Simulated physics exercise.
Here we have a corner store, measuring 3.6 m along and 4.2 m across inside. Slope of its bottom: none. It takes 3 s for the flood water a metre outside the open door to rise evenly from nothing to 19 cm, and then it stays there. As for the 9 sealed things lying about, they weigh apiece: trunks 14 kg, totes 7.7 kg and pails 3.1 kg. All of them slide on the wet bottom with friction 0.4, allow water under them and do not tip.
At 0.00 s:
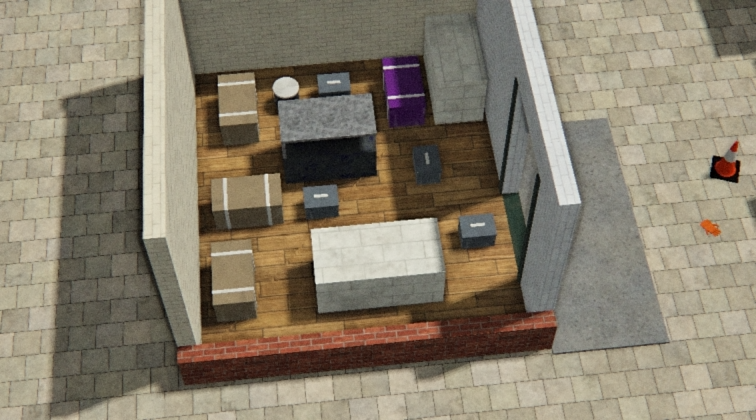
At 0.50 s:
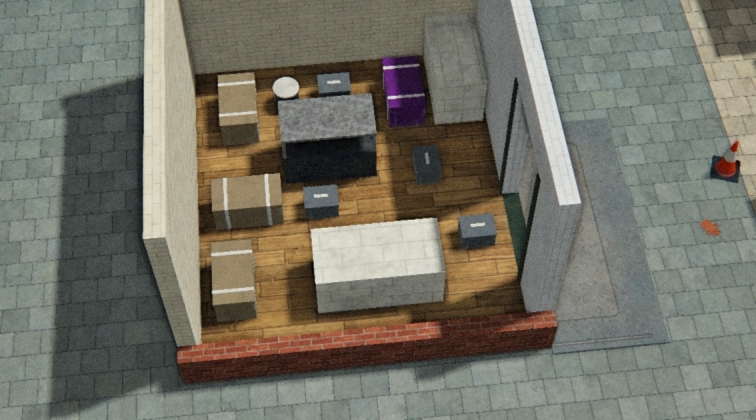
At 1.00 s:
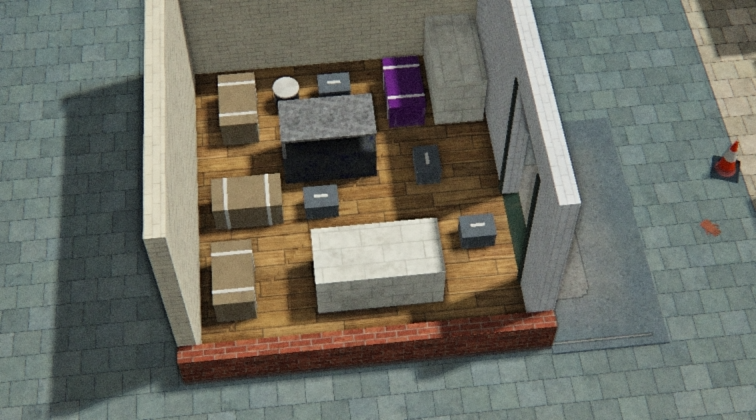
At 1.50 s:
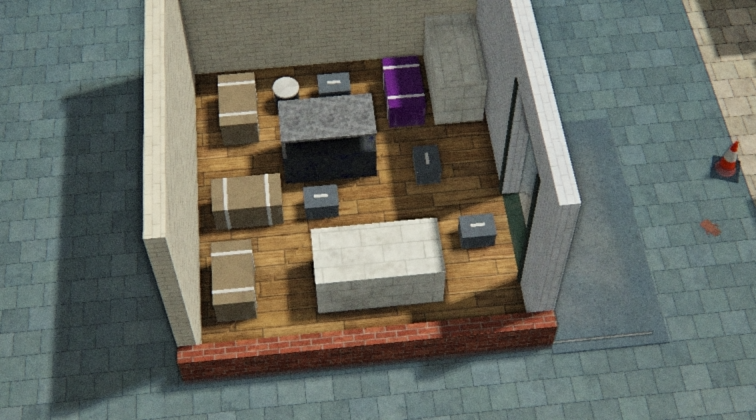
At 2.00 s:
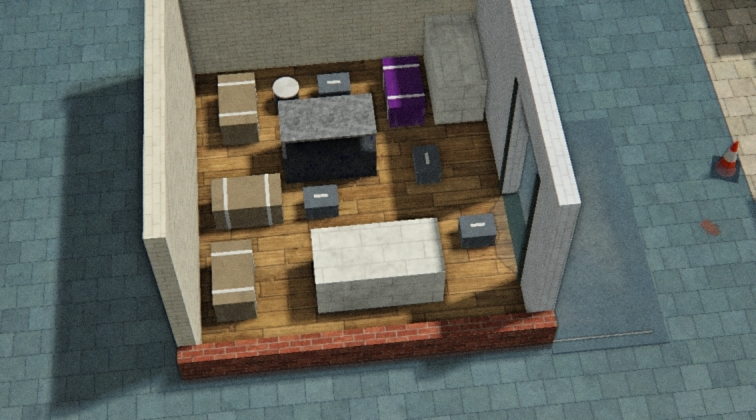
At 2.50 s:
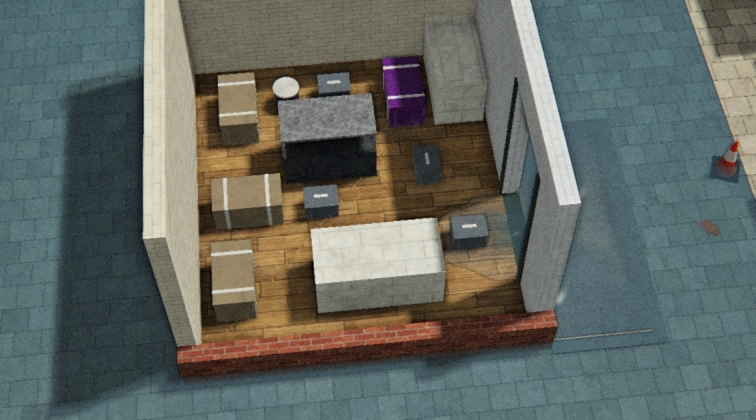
Water spreads over the paving outside and enters the store, nudging one grey tote left.
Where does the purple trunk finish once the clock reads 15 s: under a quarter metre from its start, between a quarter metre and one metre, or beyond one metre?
It finishes between the two marks.
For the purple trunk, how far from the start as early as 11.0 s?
Some 80 cm from the start.
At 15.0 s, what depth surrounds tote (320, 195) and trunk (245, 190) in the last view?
First roughly 14 cm, second roughly 13 cm.
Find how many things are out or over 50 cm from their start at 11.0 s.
By that point, 6.
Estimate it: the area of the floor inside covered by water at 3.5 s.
I'd estimate close to 2.5 m2.
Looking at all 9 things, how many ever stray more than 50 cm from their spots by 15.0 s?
9.
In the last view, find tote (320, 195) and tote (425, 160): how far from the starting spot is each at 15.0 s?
Respectively 150 and 30 centimetres.
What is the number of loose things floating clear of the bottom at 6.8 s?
The number is 2.
After 3.5 s the purple trunk is near (404, 81), 0.0 m from its start, aground; 0 afloat.
After 6.8 s the purple trunk is near (405, 77), 0.1 m from its start, aground; 2 afloat.
After 11.0 s the purple trunk is near (348, 68), 0.7 m from its start, afloat; 8 afloat.
After 15.0 s the purple trunk is near (357, 70), 0.6 m from its start, afloat; 9 afloat.
